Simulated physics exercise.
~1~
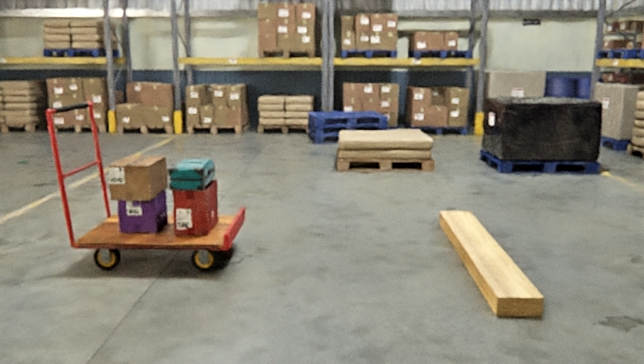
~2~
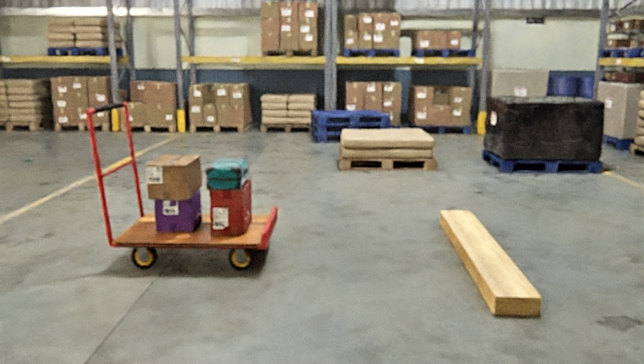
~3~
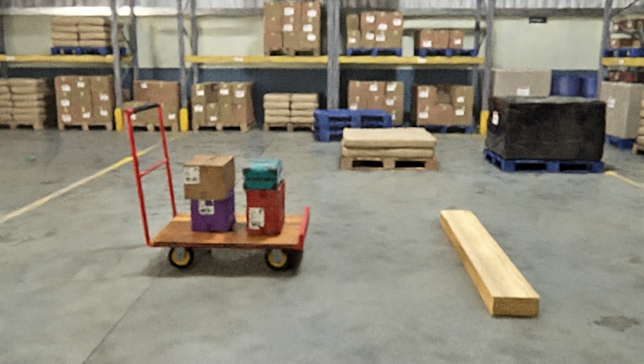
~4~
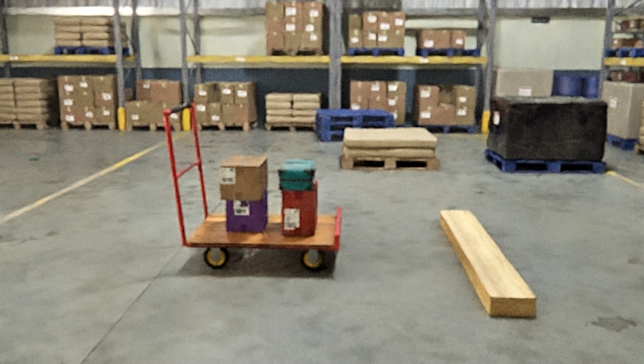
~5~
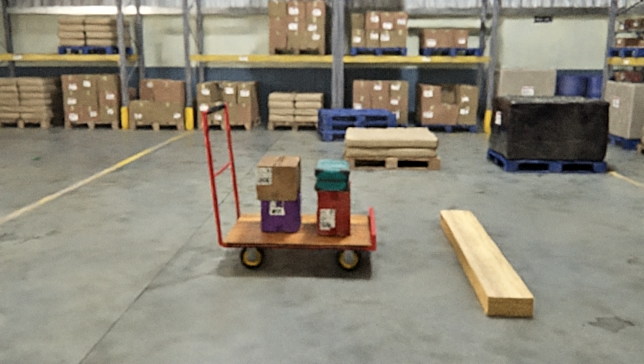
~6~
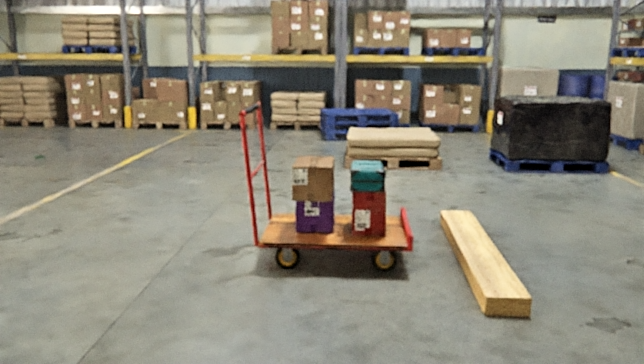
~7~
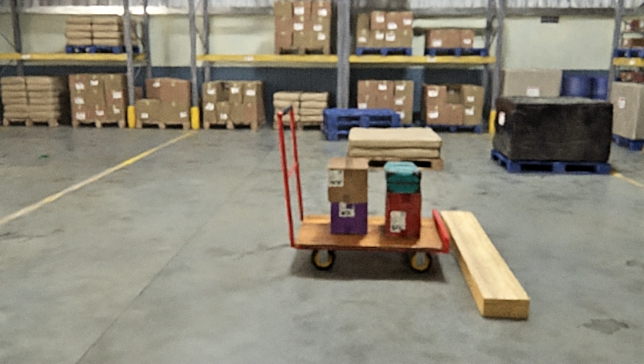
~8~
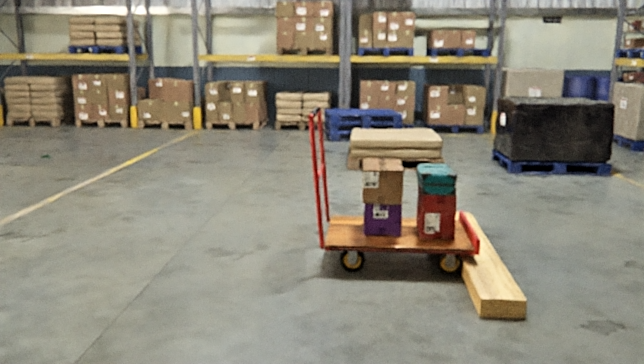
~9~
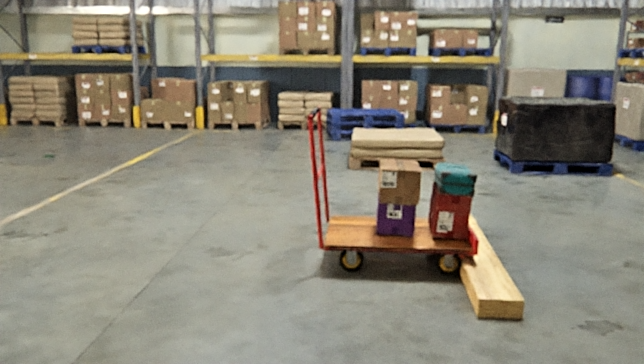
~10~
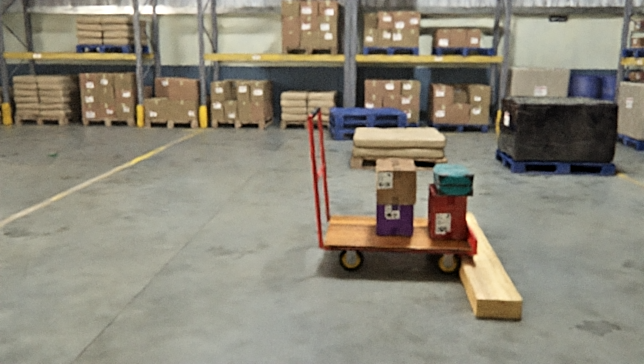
Warehouse floor with a loaded flatbed trolley rolling right, stopping against a yellow kerb, its boxes sliding forward but staying aboard.
